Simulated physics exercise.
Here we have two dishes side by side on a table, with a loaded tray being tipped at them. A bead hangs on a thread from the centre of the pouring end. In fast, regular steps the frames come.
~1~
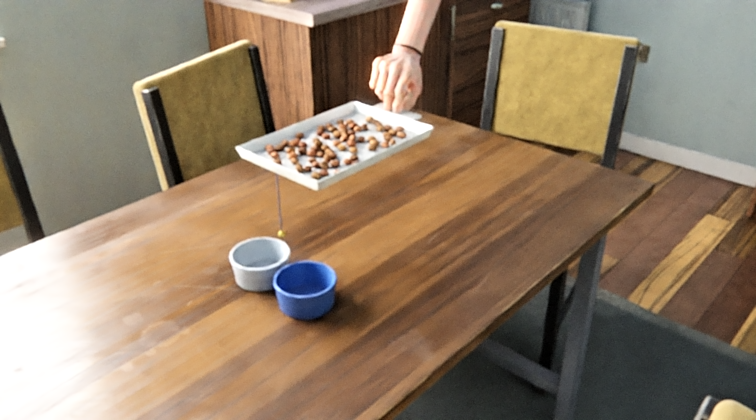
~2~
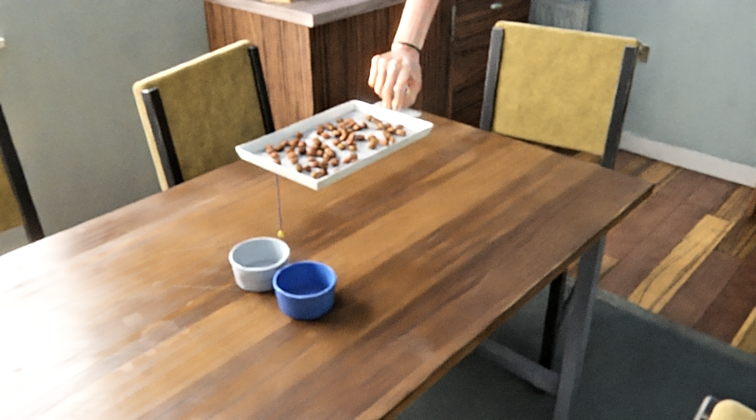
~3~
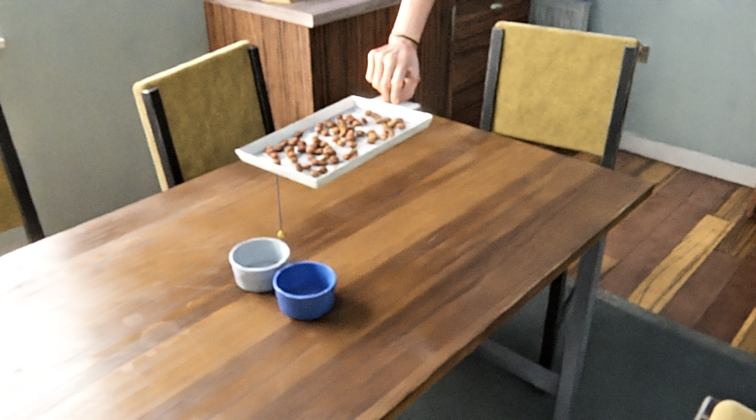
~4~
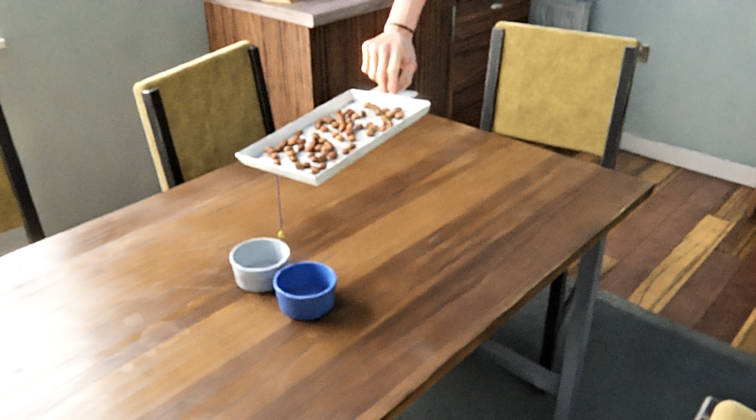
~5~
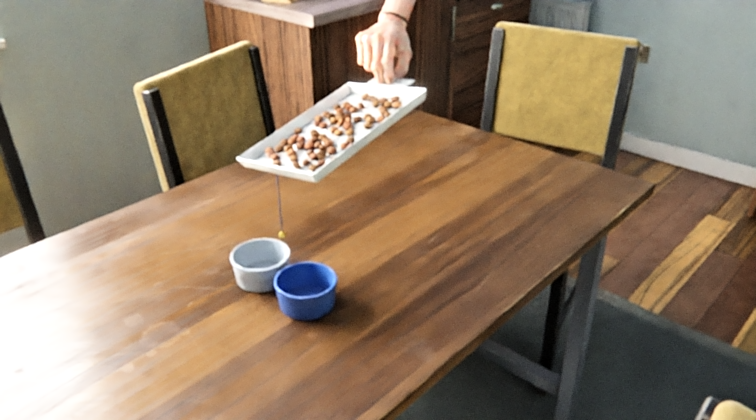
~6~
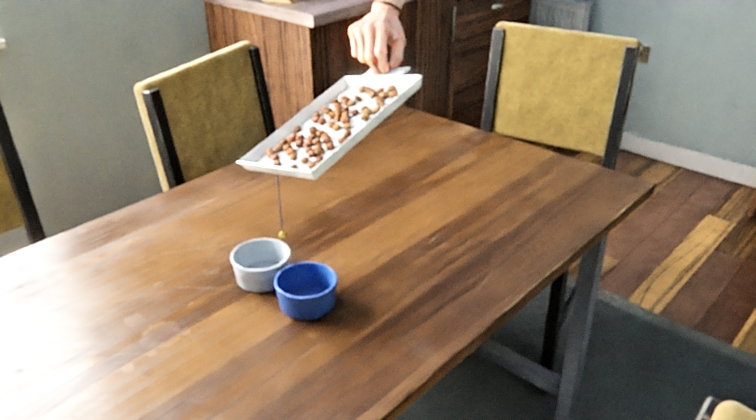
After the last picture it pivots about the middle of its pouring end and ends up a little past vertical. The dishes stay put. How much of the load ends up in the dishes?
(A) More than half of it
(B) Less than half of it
B.
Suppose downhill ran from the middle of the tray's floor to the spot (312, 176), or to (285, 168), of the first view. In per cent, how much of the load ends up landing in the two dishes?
About 70 %, then 50 %.
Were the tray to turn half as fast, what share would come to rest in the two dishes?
Estimate: Around 0%.
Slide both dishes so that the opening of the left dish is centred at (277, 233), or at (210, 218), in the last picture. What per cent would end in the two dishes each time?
It works out to 30 percent and then 50 percent.
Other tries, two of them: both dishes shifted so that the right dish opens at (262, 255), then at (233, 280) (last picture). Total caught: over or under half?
Well, not up to half at the first spot and not up to half at the second.
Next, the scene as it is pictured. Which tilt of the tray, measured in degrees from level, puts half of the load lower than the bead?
The angle is around 90°.
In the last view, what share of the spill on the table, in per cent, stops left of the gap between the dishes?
Roughly 90 in a hundred.
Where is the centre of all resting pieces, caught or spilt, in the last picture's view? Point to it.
Somewhere close to (239, 247) in the last picture.
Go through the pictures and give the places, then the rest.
In the first picture, corners of the pouring end at (241, 147) and (317, 180), level; middle of the load at (337, 143), bits of dog kibble; left dish at (239, 275); right dish at (283, 302); bead on its thread at (282, 234).
In the second picture, corners of the pouring end at (241, 148) and (317, 179), level; middle of the load at (337, 142).
In the third picture, corners of the pouring end at (241, 150) and (316, 178), tipped barely, lowest at the left corner; middle of the load at (336, 139).
In the fourth picture, corners of the pouring end at (241, 154) and (314, 175), tipped a little, lowest at the left corner; middle of the load at (335, 135).
In the fifth picture, corners of the pouring end at (241, 157) and (313, 172), tipped clearly, lowest at the left corner; middle of the load at (334, 130).
In the sixth picture, corners of the pouring end at (242, 160) and (310, 169), tipped clearly, lowest at the left corner; middle of the load at (332, 125); left dish at (239, 275); right dish at (284, 303).
Soon, tray tipped steeply; nearly all on the tray; a stray few in the air.
A while on, tray tipped right over; a small part on the tray; most outside both; a small part in the air.
Towards the end, tray tipped past a quarter turn; all outside both.
Finally, tray tipped past a quarter turn; none in the right dish; none in the left dish; all outside both.
